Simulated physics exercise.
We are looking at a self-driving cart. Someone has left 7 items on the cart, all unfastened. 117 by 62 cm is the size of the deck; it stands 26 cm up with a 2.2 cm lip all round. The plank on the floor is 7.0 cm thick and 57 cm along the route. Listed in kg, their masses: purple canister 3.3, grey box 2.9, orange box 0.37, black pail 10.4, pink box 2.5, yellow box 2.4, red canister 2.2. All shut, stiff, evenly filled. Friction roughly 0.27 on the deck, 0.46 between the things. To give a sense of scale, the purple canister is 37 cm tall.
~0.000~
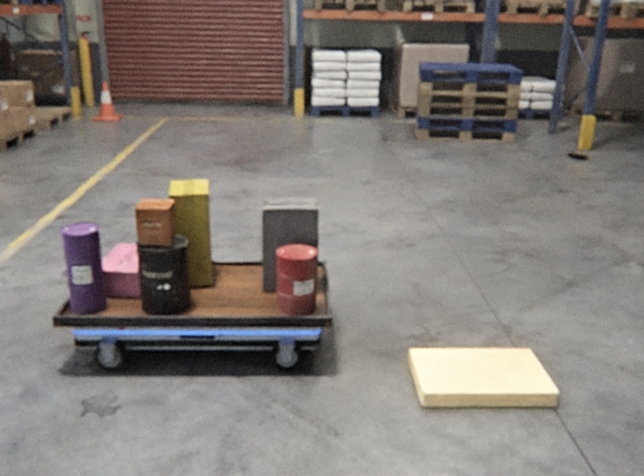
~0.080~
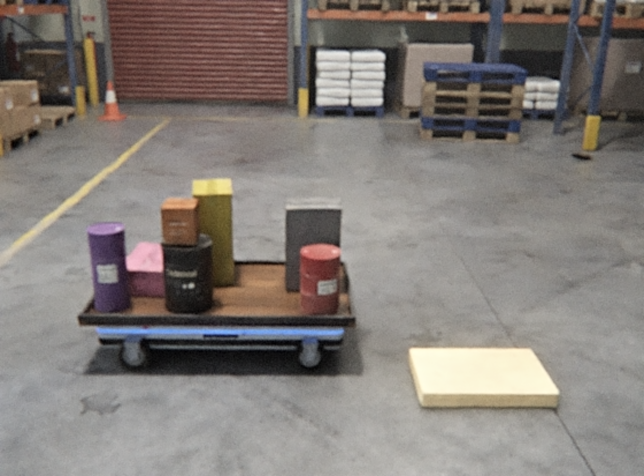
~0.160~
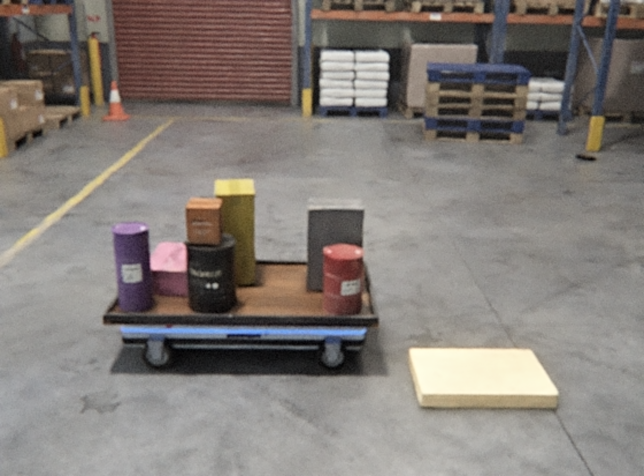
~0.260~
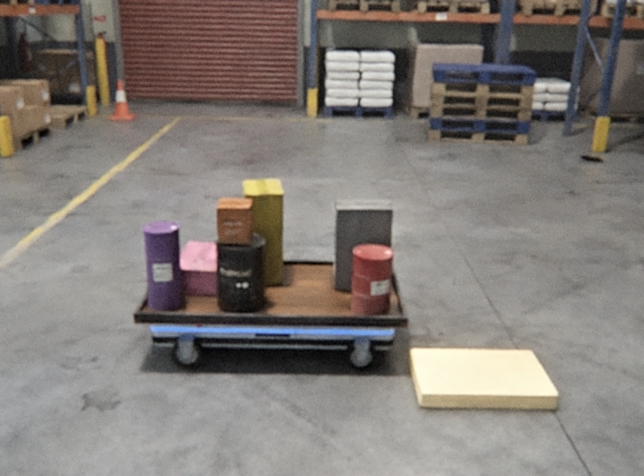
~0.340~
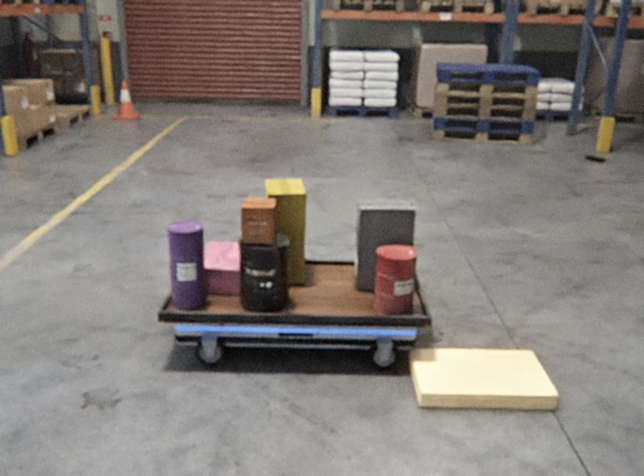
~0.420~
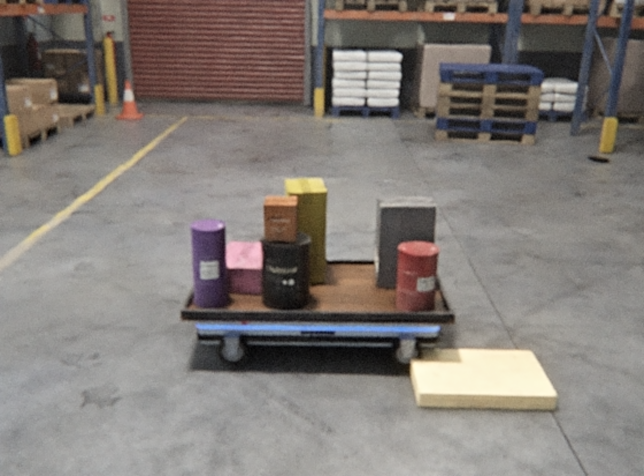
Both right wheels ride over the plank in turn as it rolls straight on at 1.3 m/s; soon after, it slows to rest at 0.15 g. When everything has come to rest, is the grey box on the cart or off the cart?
It is off the cart.
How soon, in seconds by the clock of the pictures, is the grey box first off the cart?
Around 1.1 seconds.
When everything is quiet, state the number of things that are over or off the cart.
3 of them.
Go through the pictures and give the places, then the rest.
Cart has run 0 cm; grey box (290, 244); purple canister (85, 268), in the first picture.
Cart has run 10 cm; black pail (188, 273); pink box (153, 269), in the second picture.
Cart has run 21 cm; yellow box (236, 232); red canister (343, 280), in the third picture.
Cart has run 34 cm; purple canister (164, 266); orange box (235, 221), in the fourth picture.
Cart has run 44 cm; black pail (264, 272); pink box (224, 267), in the fifth picture.
Cart has run 55 cm; grey box (404, 242); yellow box (305, 231), in the sixth picture.
Around 1.02 s, cart has run 133 cm; grey box at 65° to upright near (544, 239); red canister at 48° to upright; orange box at 10° to upright.
Around 1.52 s, cart has run 198 cm; grey box now off the cart; purple canister on its side; red canister on its side.
Finally (3.9 s), off the cart, grey box; on their side or leaning hard on the cart, purple canister and red canister; not toppled but over 10 cm from the start, orange box; the other 3 still in place (within 10 cm). In the last view, grey box near (538, 261).
